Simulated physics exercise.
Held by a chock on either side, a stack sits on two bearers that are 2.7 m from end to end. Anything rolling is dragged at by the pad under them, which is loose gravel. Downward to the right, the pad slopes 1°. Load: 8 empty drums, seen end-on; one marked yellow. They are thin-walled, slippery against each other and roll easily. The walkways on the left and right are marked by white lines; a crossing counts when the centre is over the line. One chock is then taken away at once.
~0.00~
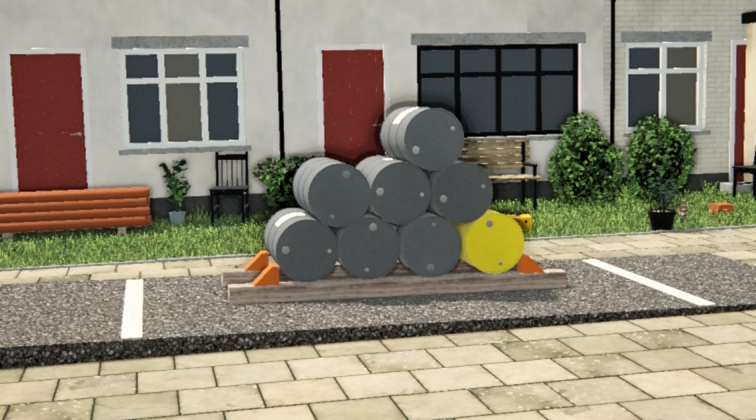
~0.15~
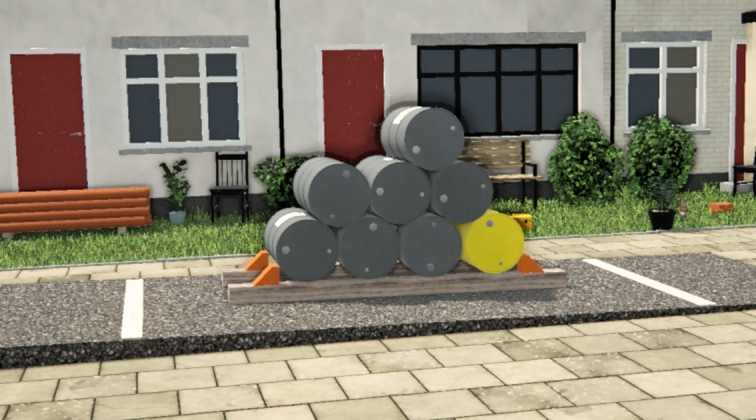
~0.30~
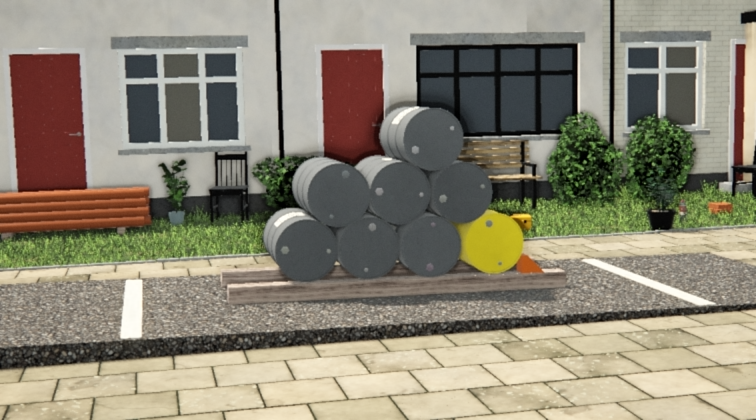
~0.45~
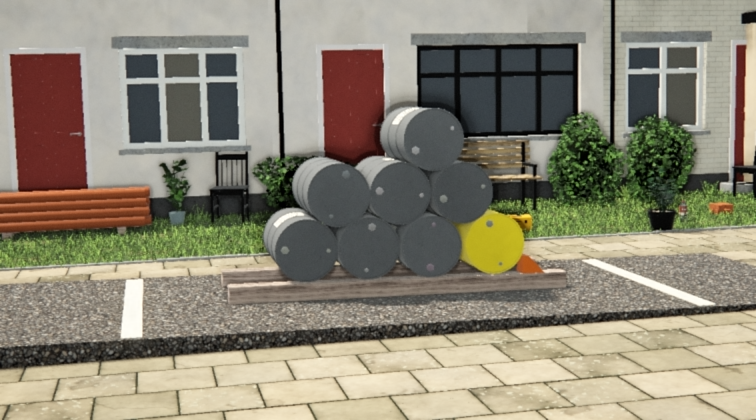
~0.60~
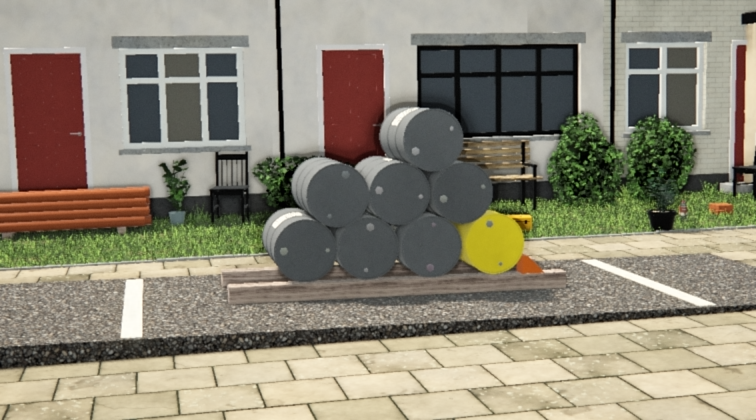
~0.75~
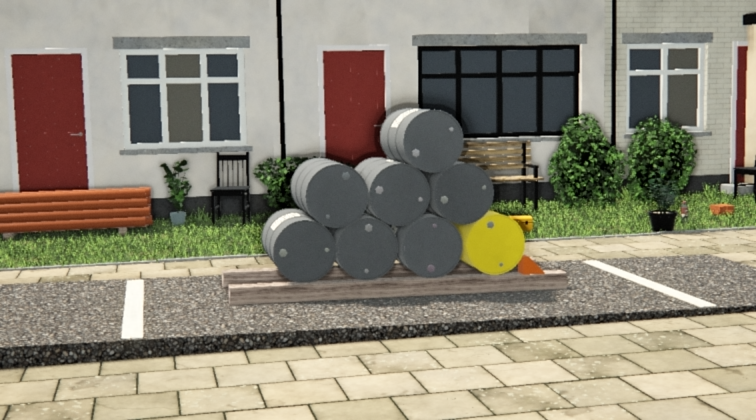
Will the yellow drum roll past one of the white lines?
It fails to reach over a line.
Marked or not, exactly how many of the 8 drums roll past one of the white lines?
1.
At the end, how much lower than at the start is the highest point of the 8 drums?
40 cm.
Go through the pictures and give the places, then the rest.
The first frame shows yellow (496, 244); both chocks in; lines at (133, 310) and (651, 283); the pad slopes 1° down to the right; 4 of the 8 form the bottom row.
The second frame shows yellow (496, 244).
The third frame shows yellow (496, 244); left chock gone.
The fourth frame shows yellow (496, 244).
The fifth frame shows yellow (496, 244).
The sixth frame shows yellow (497, 245); lines at (134, 310) and (652, 285).
By 1.1 s, yellow is on the bearers, 60 cm from the bearers' right end; 0 past a line.
Finally (6.1 s), yellow is on the bearers, 60 cm from the bearers' right end; 1 past a line.
